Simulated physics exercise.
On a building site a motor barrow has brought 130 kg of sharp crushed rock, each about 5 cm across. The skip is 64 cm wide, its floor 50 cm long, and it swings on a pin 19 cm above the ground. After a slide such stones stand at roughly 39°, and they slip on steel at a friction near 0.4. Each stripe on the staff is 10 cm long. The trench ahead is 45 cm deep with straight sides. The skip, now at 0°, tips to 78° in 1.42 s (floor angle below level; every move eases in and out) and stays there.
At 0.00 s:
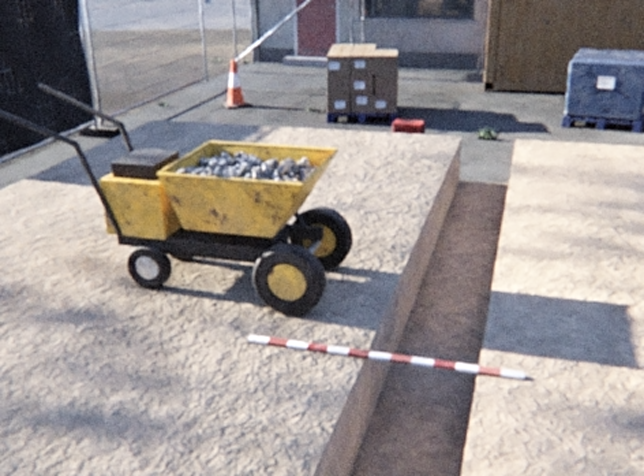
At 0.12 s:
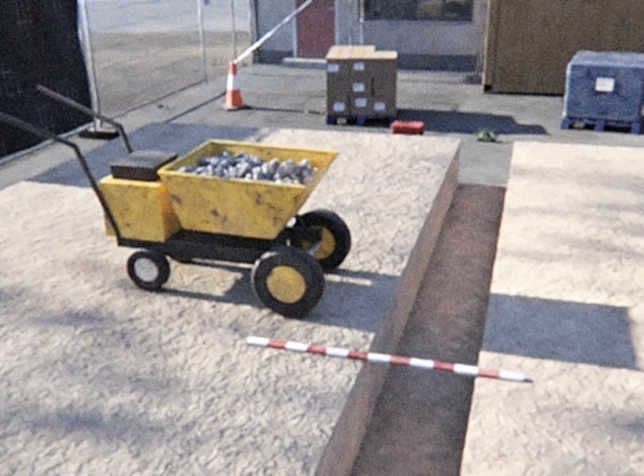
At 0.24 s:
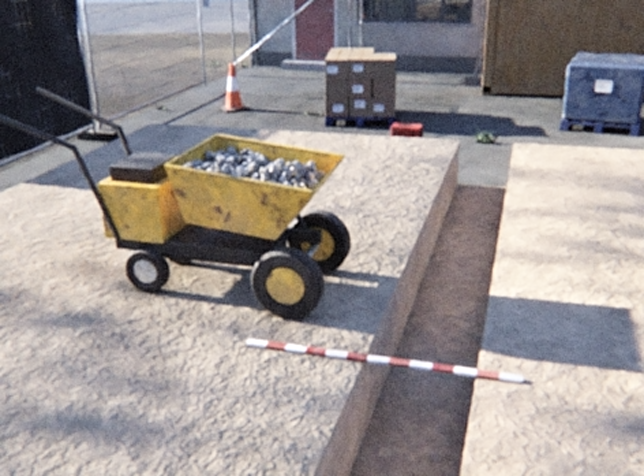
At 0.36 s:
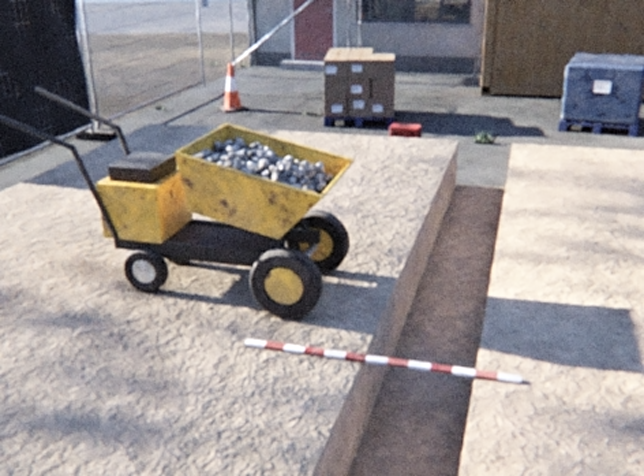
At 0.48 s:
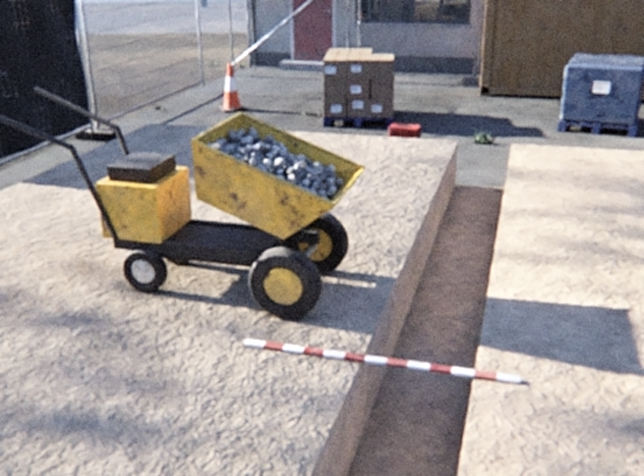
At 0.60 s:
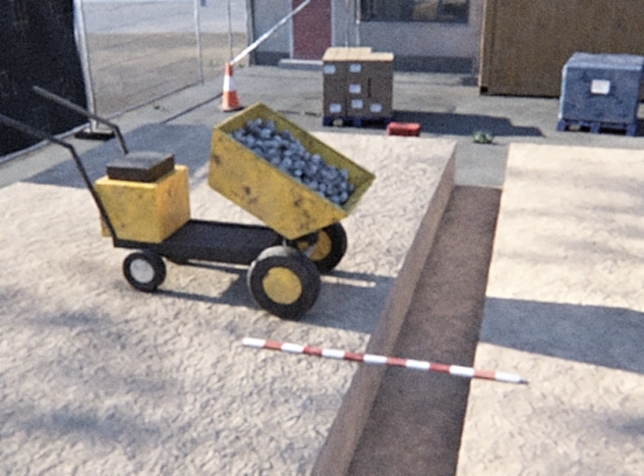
A yellow motor barrow loaded with grey crushed rock stands left of centre on pale, rough ground at a building site, seen from slightly above and to one side. A red-and-white staff lies across a straight brown trench to its right, with an orange-and-white cone, stacked boxes and a blue crate behind. The skip tilts steadily towards the trench, its rear rising, while the wheels stay put and the view barely shifts.
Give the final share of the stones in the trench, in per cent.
About 94 per cent.
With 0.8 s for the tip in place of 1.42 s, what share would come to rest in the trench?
It would be near 100 per cent.
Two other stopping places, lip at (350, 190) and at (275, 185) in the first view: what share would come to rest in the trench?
First some 80, then 90 per cent.
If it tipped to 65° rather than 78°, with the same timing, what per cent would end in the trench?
Then about 35 per cent.
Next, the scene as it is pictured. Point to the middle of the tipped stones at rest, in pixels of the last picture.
Near (435, 369).
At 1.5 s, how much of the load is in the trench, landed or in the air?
Some 30 per cent.
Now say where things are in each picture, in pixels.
In the first frame, lip at (303, 185), floor tilted 0°, highest stones at (251, 162).
In the second frame, the skip is at 2°, its lip at (305, 188); the top of the load is at (248, 163); the stones move at 0.2 m/s on average.
In the third frame, lip at (312, 192), floor tilted 6°, highest stones at (237, 158); the stones move at 0.4 m/s on average.
In the fourth frame, the skip is at 12°, its lip at (322, 197); the top of the load is at (234, 148); the stones move at 0.6 m/s on average.
In the fifth frame, lip at (335, 205), floor tilted 21°, highest stones at (241, 137); the stones move at 0.7 m/s on average.
In the sixth frame, lip at (348, 216), floor tilted 30°, highest stones at (258, 128); the stones move at 0.7 m/s on average.
After 1.1 s the floor is at 66°; 99 % in the skip, 1 % in the trench; the foremost stones are at (404, 257).
After 1.5 s the floor is at 78°; 68 % in the skip, 32 % in the trench; the foremost stones are at (474, 379).
After 1.9 s the floor is at 78°; 42 % in the skip, 58 % in the trench; the foremost stones are at (476, 367).
After 3.8 s the floor is at 78°; 6 % in the skip, 94 % in the trench; the foremost stones are at (477, 363).
